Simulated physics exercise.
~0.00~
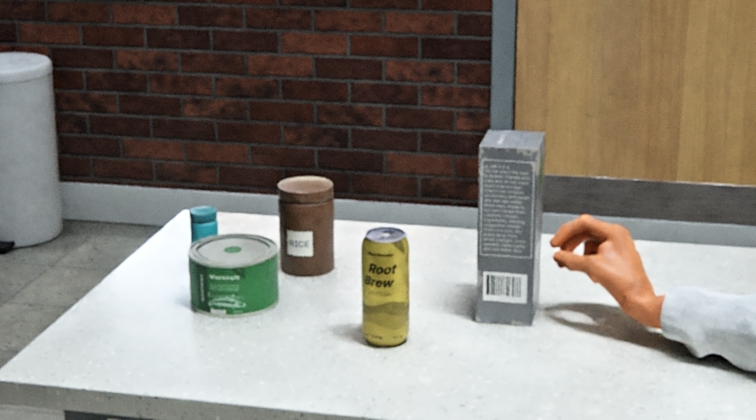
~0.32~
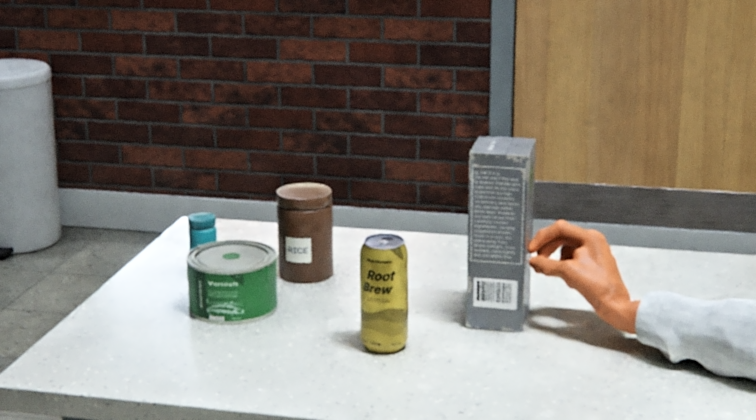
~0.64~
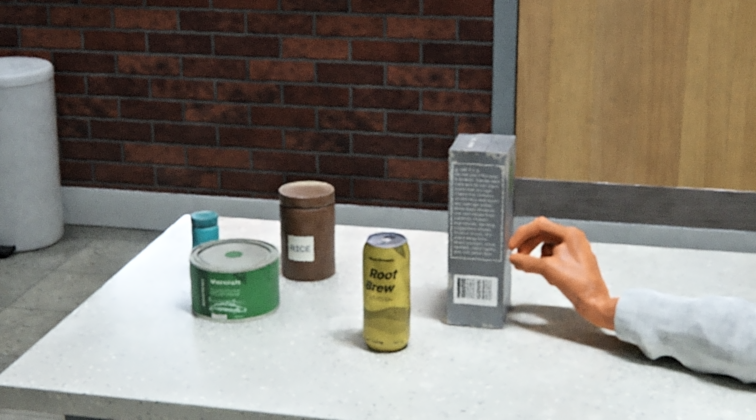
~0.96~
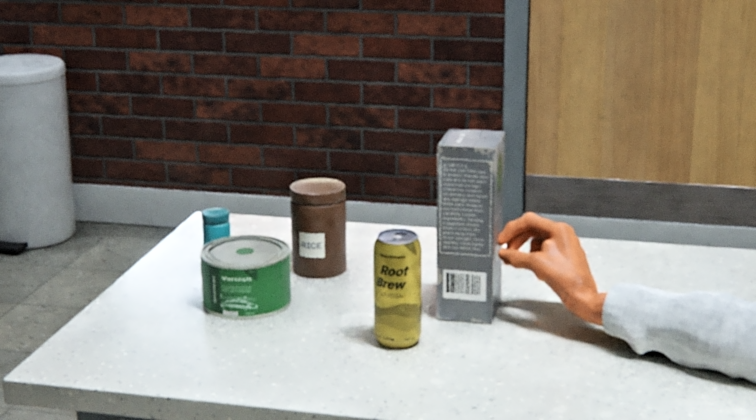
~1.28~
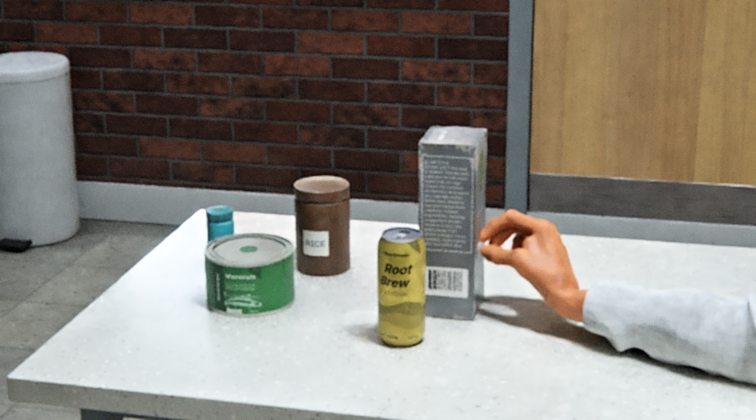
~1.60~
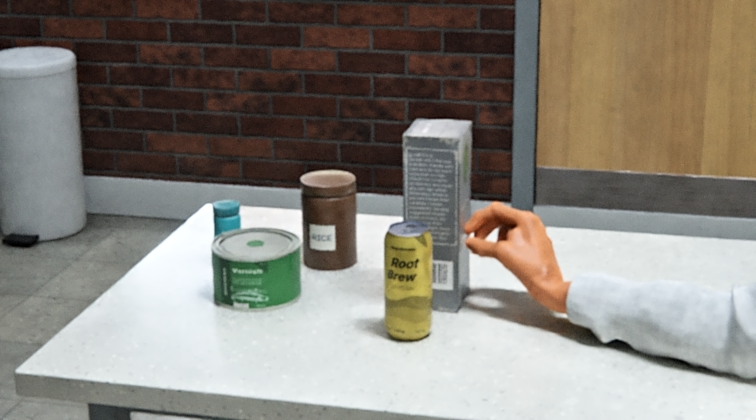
Hand pushing a tall grey carton slowly left across a white tabletop until it stands upright behind a yellow can.
